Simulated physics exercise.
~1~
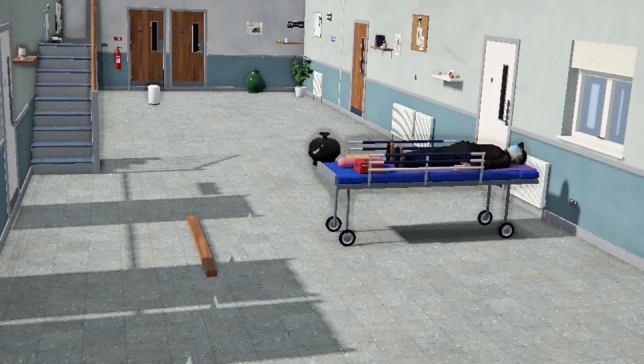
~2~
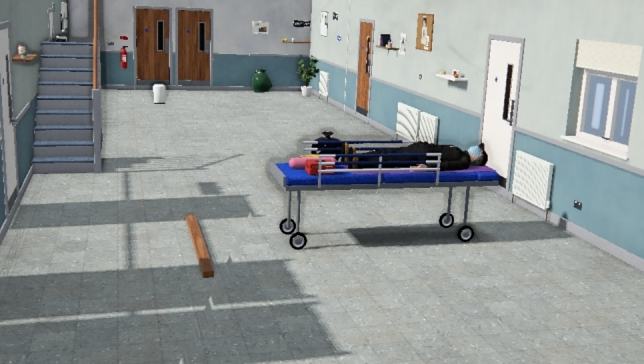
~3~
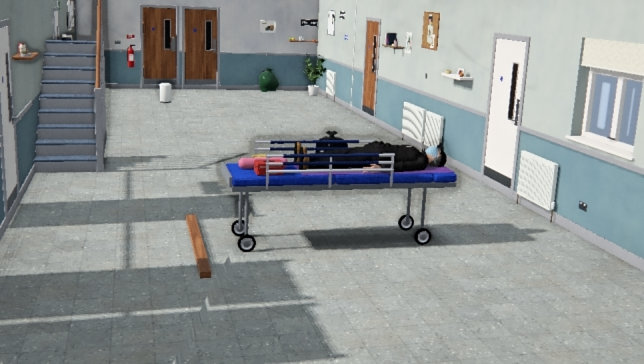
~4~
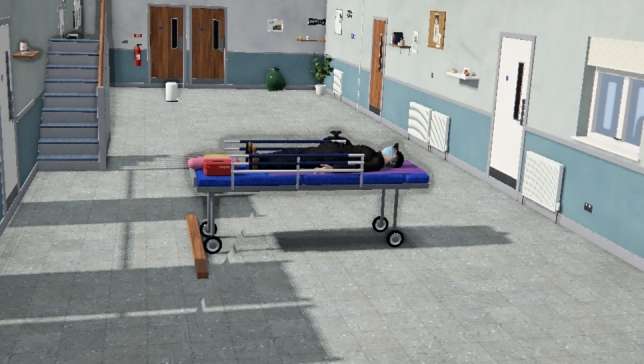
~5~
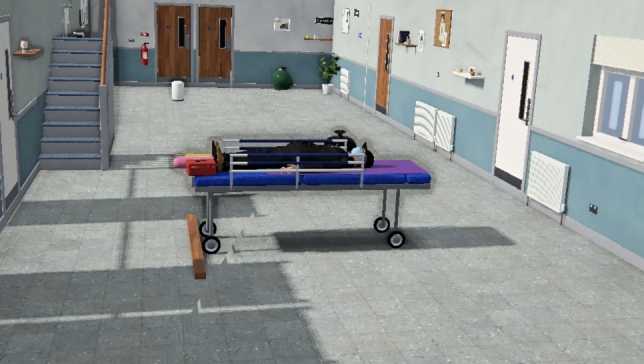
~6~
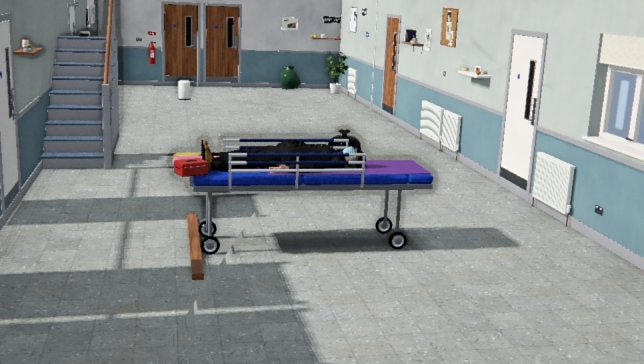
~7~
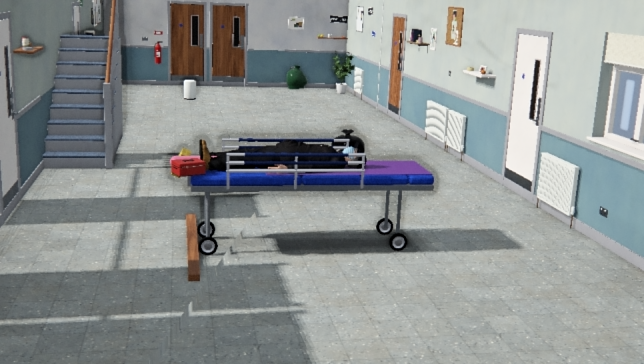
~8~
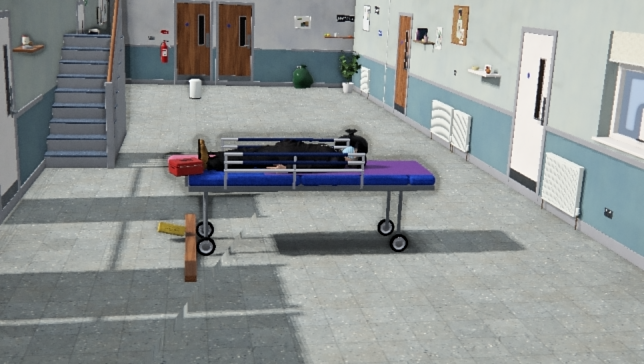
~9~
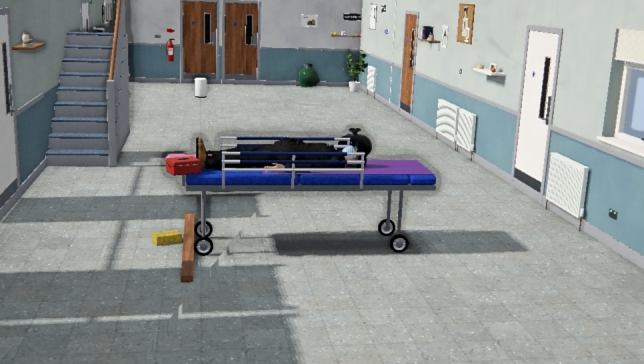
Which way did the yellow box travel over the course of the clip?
The yellow box moved to the left, riding along with the stretcher and then dropping off its left end to the floor.
